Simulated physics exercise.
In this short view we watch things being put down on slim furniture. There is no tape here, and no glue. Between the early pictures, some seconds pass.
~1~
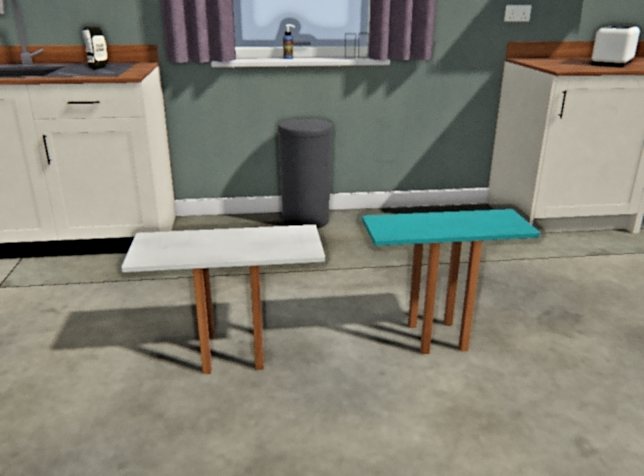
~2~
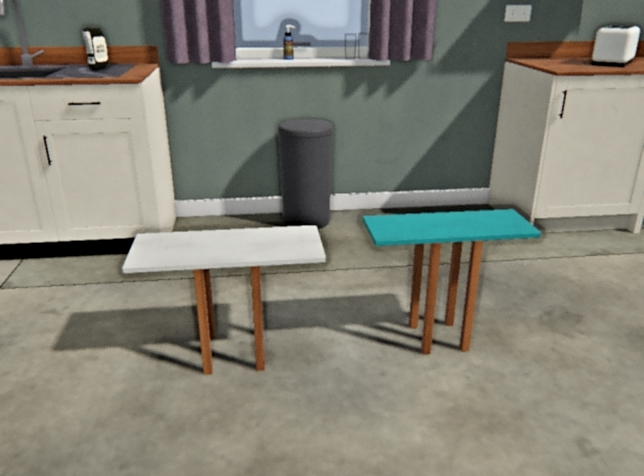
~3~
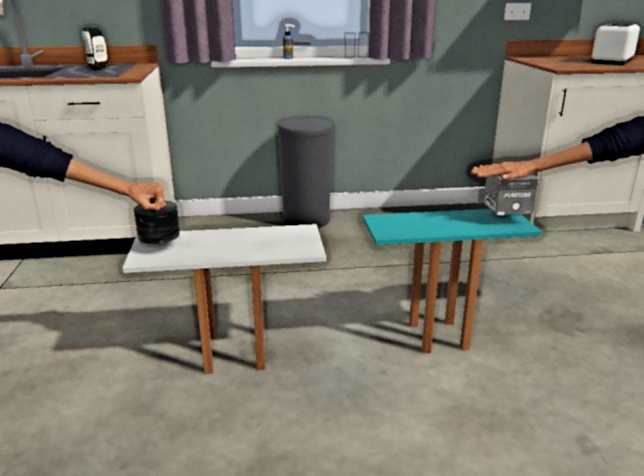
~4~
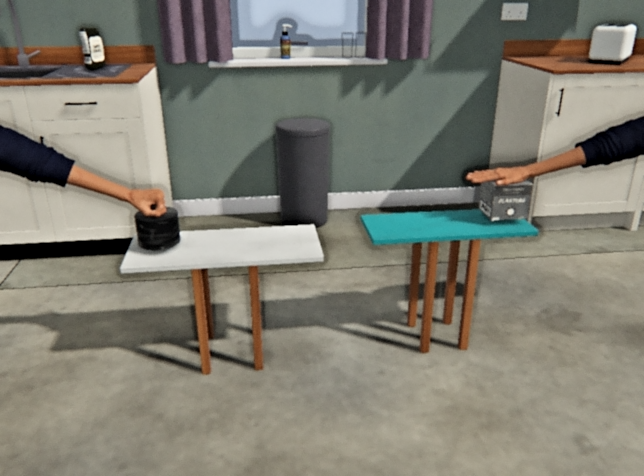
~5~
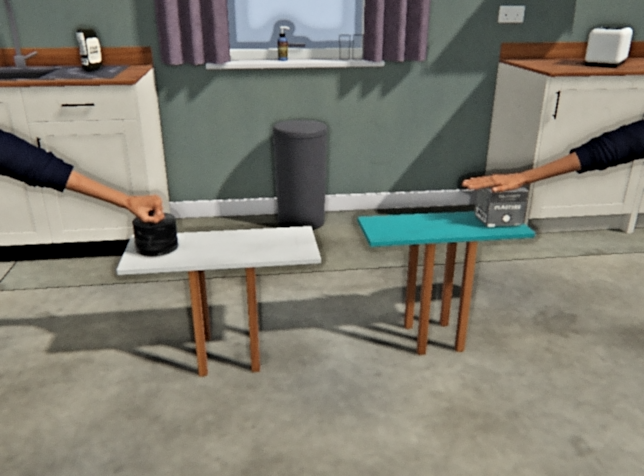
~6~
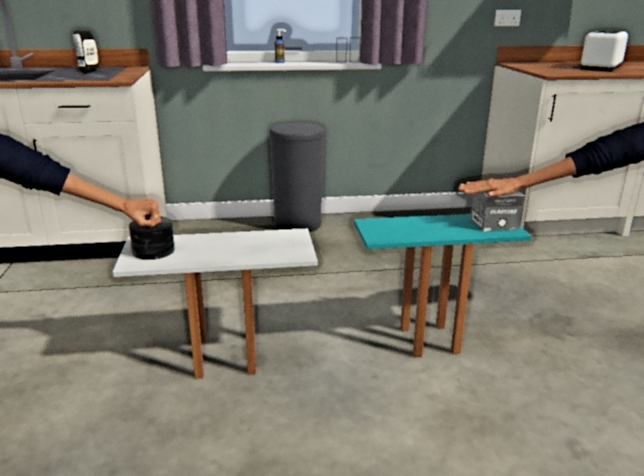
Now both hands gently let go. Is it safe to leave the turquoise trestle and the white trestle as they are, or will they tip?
Turquoise trestle: Safe, it stays put; white trestle: Not safe, it tips over.
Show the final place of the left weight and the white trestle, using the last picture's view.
The left weight around (45, 353); the white trestle around (116, 293).
Then, 0.44 s past the last view, turquoise trestle at rest near (440, 230); white trestle leaning 20° off how it started near (178, 250).
Then, 0.58 s past the last view, turquoise trestle at rest near (440, 230); white trestle leaning 47° off how it started near (144, 271).
Finally, the turquoise trestle keeps steady, near (440, 230); the white trestle goes over, near (116, 293).
